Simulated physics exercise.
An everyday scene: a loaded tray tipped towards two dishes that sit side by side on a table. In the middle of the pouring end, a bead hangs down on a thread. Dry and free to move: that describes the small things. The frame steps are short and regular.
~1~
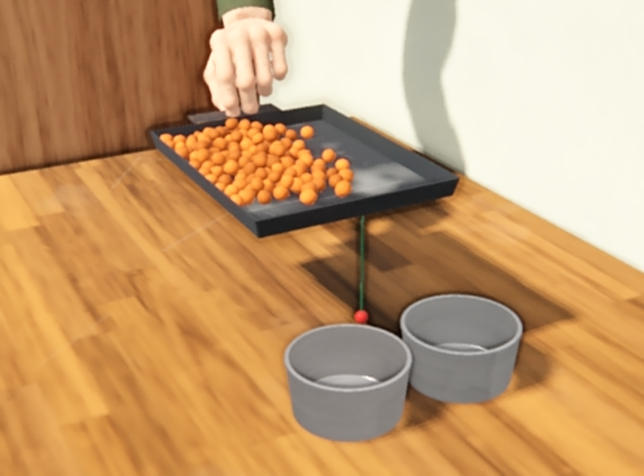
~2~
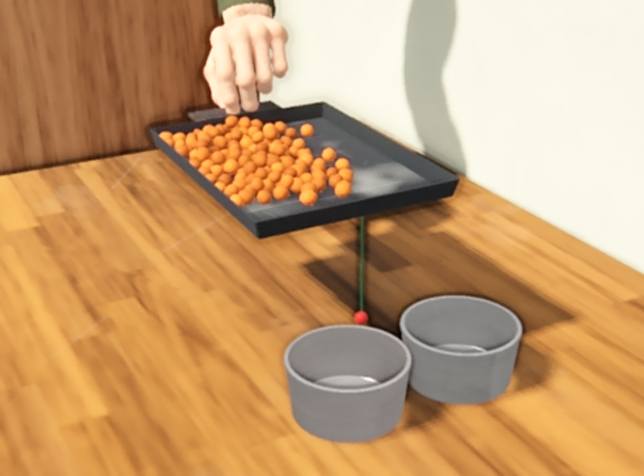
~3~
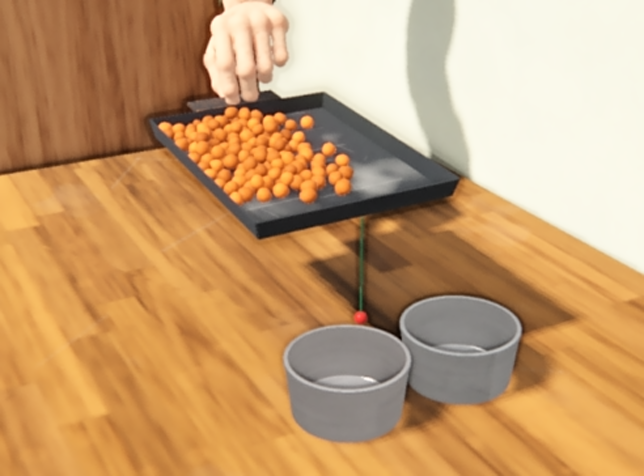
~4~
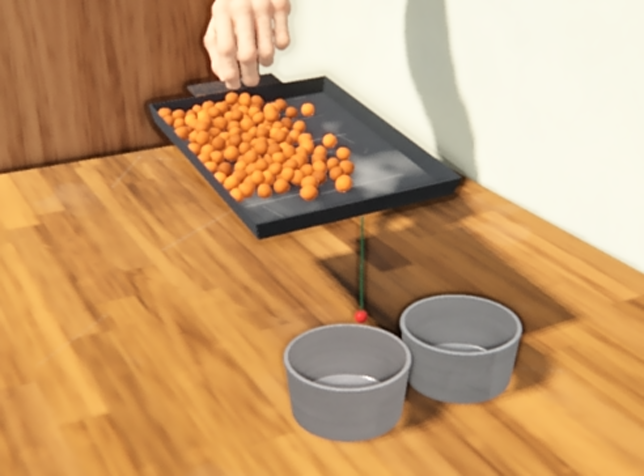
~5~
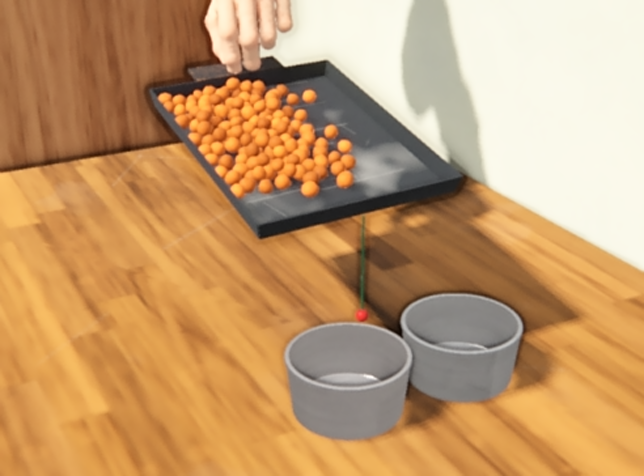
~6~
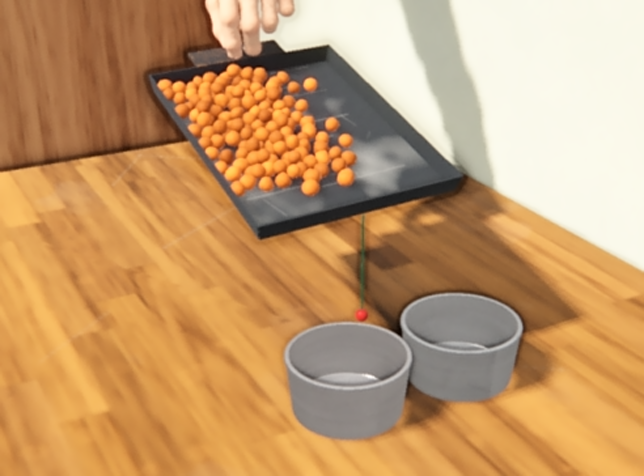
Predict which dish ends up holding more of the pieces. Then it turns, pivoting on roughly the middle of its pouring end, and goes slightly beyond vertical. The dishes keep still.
The left-hand one.
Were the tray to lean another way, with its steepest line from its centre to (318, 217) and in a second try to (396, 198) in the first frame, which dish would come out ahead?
The first tilt favours the dish to the left, the second the dish to the right.
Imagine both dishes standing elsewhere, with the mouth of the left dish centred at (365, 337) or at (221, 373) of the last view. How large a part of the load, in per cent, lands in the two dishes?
Close to 10 in a hundred, then close to 30 in a hundred.
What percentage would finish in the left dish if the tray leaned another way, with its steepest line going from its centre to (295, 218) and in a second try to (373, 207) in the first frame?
The share is 30 per cent in the first and 30 per cent in the second.
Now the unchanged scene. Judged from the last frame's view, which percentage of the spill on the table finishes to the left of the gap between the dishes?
Around 60 per cent, give or take.
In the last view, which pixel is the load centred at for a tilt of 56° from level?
Check around (306, 161) in the last picture.
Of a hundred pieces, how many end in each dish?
Roughly: Left 30 %, right 10 %.
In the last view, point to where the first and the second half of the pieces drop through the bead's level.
(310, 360) for the early half, (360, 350) for the late half.
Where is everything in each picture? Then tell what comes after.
The first picture shows corners of the pouring end at (258, 218) and (453, 177), level; middle of the load at (256, 162), coated peanuts; left dish at (379, 408); right dish at (494, 371); bead on its thread at (362, 317).
The second picture shows corners of the pouring end at (258, 219) and (453, 178), level; middle of the load at (256, 161).
The third picture shows corners of the pouring end at (258, 220) and (454, 177), tipped barely, lowest at the left corner; middle of the load at (256, 155).
The fourth picture shows corners of the pouring end at (259, 221) and (455, 176), tipped a little, lowest at the left corner; middle of the load at (256, 146).
The fifth picture shows corners of the pouring end at (260, 221) and (456, 174), tipped a little, lowest at the left corner; middle of the load at (257, 136).
The sixth picture shows corners of the pouring end at (261, 223) and (457, 174), tipped clearly, lowest at the left corner; middle of the load at (258, 127); left dish at (379, 406); right dish at (494, 370).
Soon after the last picture, tray tipped steeply; nearly all on the tray; a stray few in the left dish; a stray few outside both; a small part in the air.
A little later, tray tipped right over; nearly all on the tray; a stray few in the left dish; a stray few in the right dish; a small part outside both.
Later still, tray tipped past a quarter turn; about a third in the left dish; a small part in the right dish; about two thirds outside both.
At rest, tray tipped past a quarter turn; about a third in the left dish; a small part in the right dish; about two thirds outside both.
